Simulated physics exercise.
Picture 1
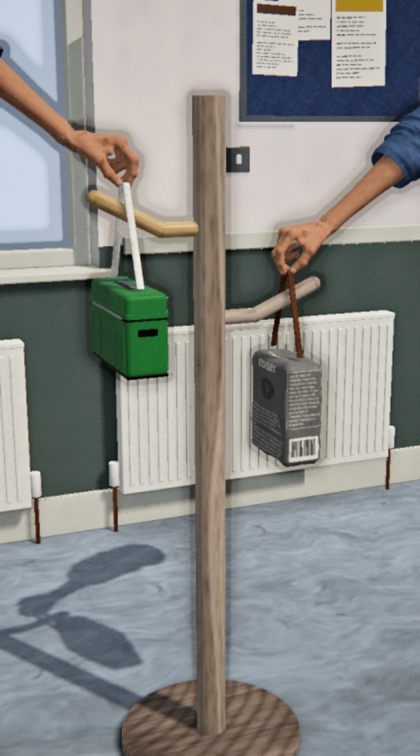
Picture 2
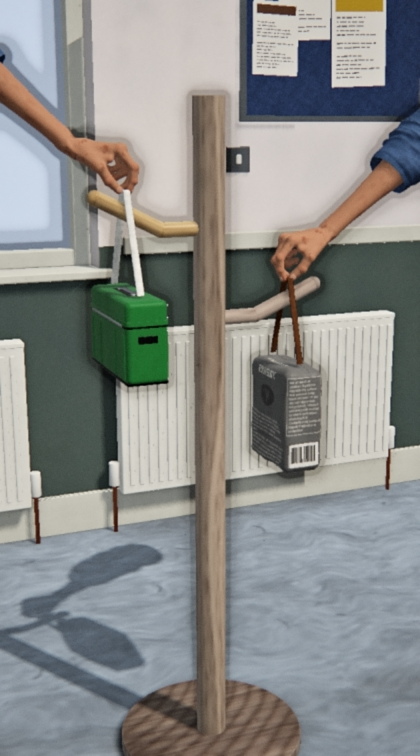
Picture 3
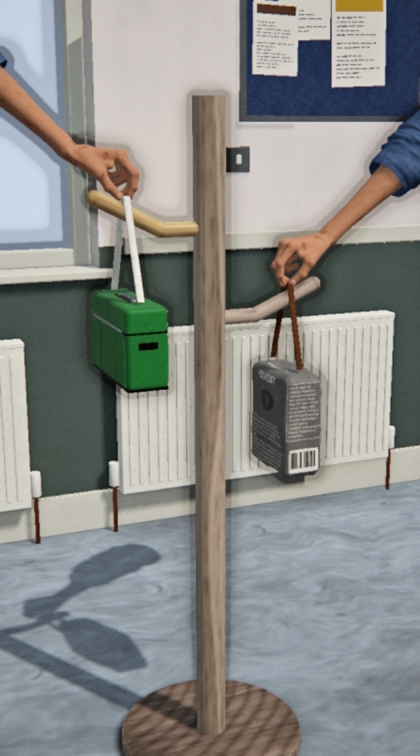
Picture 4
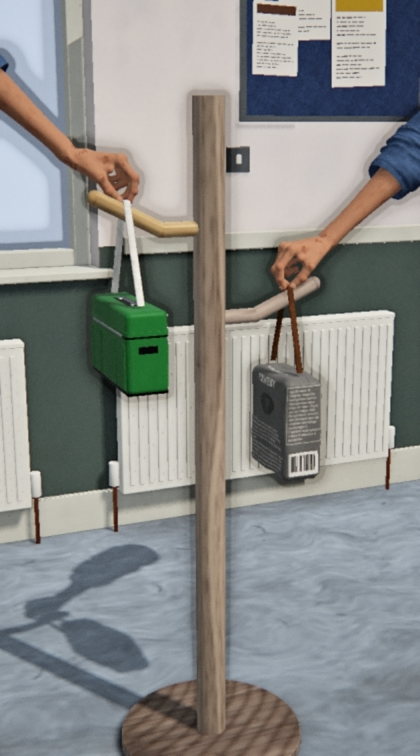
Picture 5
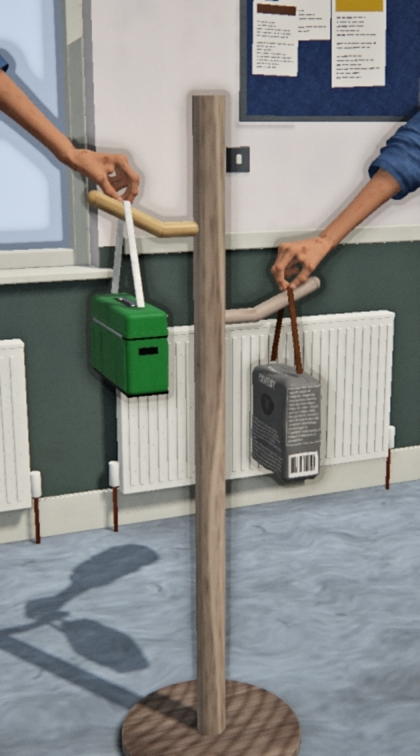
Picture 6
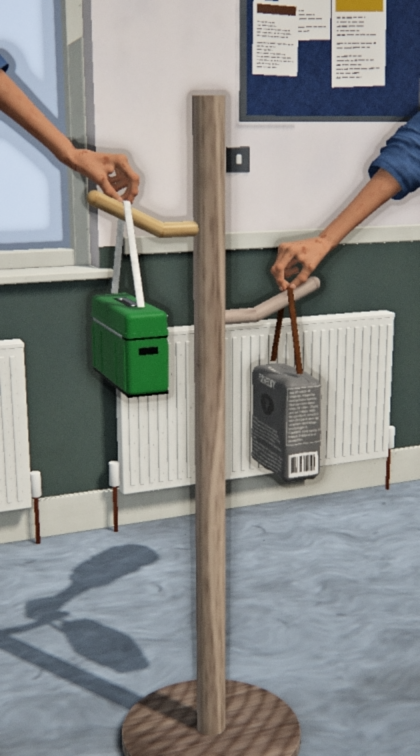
A green case and a grey sack, each held by a hand at its strap, moved down slightly beside the two pegs of a wooden post, then stayed still with the hands still there.
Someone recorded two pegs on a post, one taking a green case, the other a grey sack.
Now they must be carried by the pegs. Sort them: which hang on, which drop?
The green case hangs on, the grey sack hangs on.
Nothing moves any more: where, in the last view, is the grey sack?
You'll find its middle at pixel (264, 440).
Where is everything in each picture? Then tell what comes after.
In the first picture, green case (128, 325); grey sack (286, 406); left peg tip (95, 198); right peg tip (313, 284).
In the second picture, green case (128, 332); grey sack (286, 412).
In the third picture, green case (128, 337); grey sack (285, 417).
In the fourth picture, green case (128, 341); grey sack (285, 421).
In the fifth picture, green case (128, 342); grey sack (285, 421).
In the sixth picture, green case (128, 342); grey sack (285, 421); left peg tip (95, 198), pointing up; right peg tip (313, 284), pointing up.
Then, 0.36 s on from there, green case still up near (132, 347); grey sack still up near (282, 427).
Then, 0.72 s on from there, green case still up near (144, 348); grey sack still up near (260, 438).
In the end, green case still up near (149, 351); grey sack still up near (264, 440). The green case holds on and the grey sack remains on its peg.
